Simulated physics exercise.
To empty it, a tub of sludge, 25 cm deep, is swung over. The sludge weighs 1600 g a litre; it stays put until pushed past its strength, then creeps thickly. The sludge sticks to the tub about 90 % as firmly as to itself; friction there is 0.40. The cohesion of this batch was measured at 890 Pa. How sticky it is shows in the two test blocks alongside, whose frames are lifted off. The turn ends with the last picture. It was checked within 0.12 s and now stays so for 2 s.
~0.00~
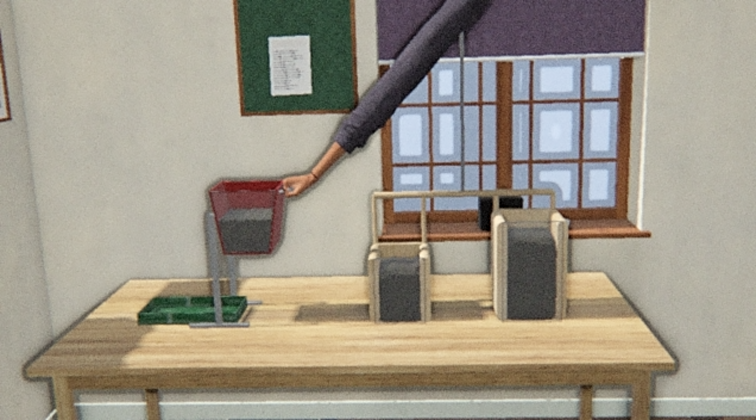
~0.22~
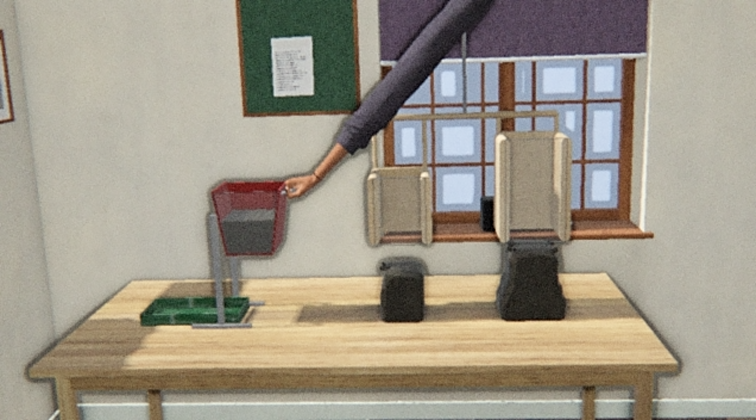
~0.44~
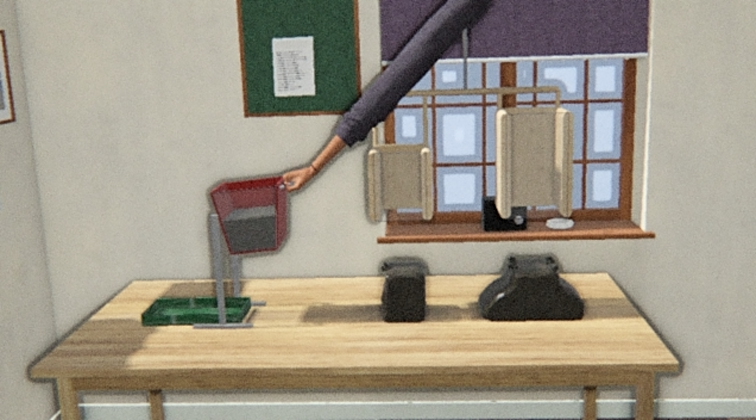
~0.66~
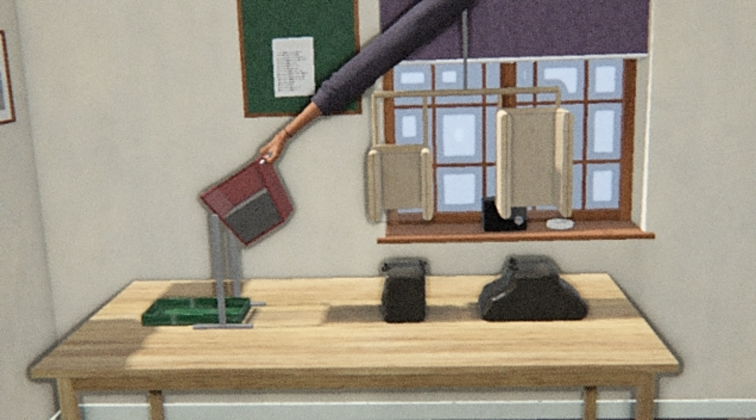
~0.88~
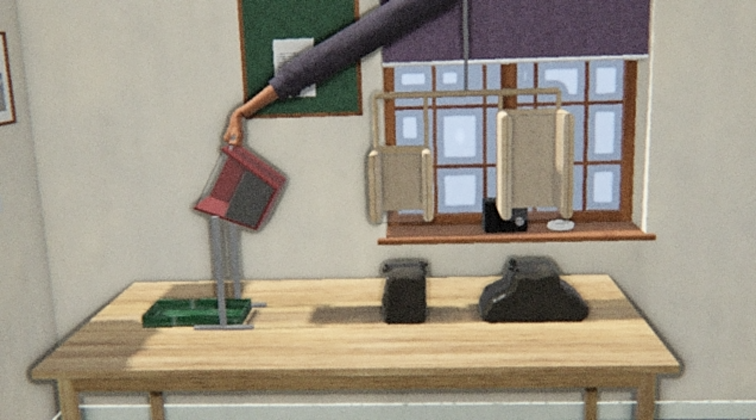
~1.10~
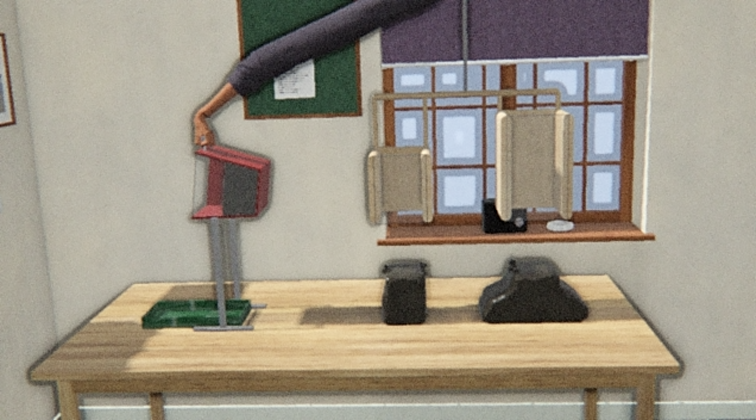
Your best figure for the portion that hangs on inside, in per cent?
The portion that hangs on inside is near 100 %.
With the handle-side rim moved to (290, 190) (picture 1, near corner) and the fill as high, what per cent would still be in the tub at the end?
It would be near 100 %.
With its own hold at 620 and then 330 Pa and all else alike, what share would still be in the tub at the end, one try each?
In that order: 100 %, 80 %.
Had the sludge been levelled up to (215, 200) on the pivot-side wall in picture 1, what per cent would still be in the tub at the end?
In that case some 100 per cent.
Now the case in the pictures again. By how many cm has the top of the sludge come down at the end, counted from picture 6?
Some 0 cm.
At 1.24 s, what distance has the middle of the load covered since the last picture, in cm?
Roughly 0 cm.
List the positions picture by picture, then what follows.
Handle-side rim at (275, 190), tilt 0 degrees; highest point of the sludge at (220, 220); test blocks 21 cm, 33 cm high (left to right), in the first picture.
Handle-side rim at (277, 191), tilt 0 degrees; highest point of the sludge at (222, 221); test blocks 21 cm, 29 cm high (left to right), in the second picture.
Handle-side rim at (275, 185), tilt 5 degrees; highest point of the sludge at (272, 216); test blocks 21 cm, 21 cm high (left to right), in the third picture.
Handle-side rim at (254, 162), tilt 31 degrees; highest point of the sludge at (267, 191); test blocks 20 cm, 21 cm high (left to right), in the fourth picture.
Handle-side rim at (221, 151), tilt 61 degrees; highest point of the sludge at (248, 171); test blocks 20 cm, 21 cm high (left to right), in the fifth picture.
Handle-side rim at (196, 154), tilt 82 degrees; highest point of the sludge at (228, 164); test blocks 20 cm, 21 cm high (left to right), in the sixth picture.
By 1.24 s, the tub is at 82 degrees and holds 100 %.
By 1.41 s, the tub is at 82 degrees and holds 100 %.
By 1.58 s, the tub is at 82 degrees and holds 100 %.
By 1.75 s, the tub is at 82 degrees and holds 100 %.
By 3.10 s, at the end, the tub is at 82 degrees and holds 100 %.
